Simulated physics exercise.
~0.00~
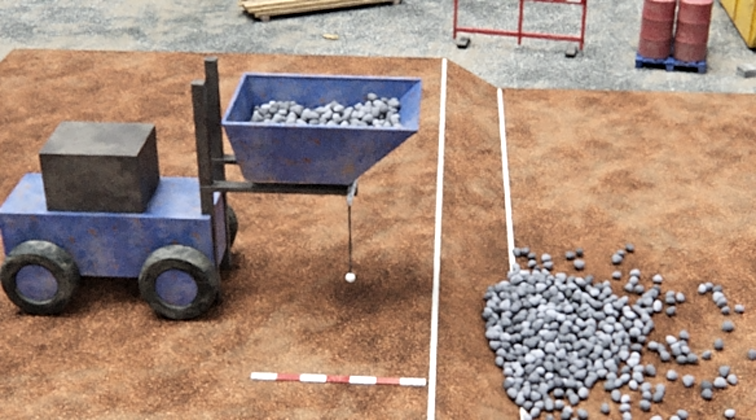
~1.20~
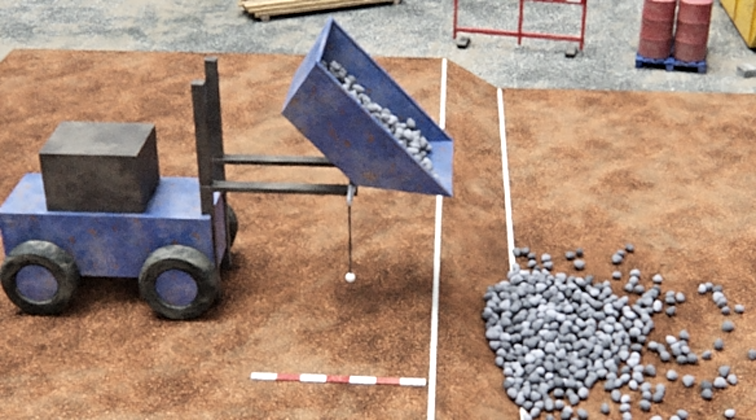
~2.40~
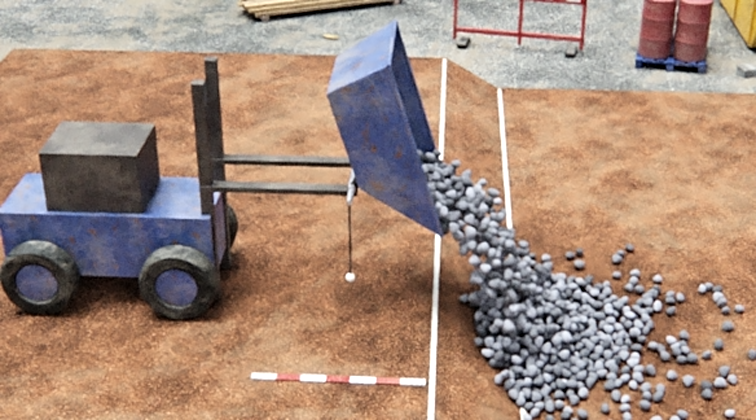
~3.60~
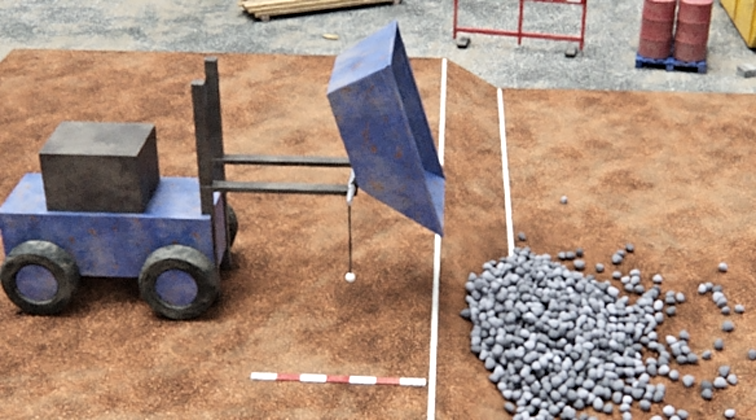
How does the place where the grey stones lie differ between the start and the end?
At the start the stones are split between the raised blue skip and a loose heap at the lower right. By the end the skip's load has joined that heap, so the stones as a whole lie farther right and lower down.
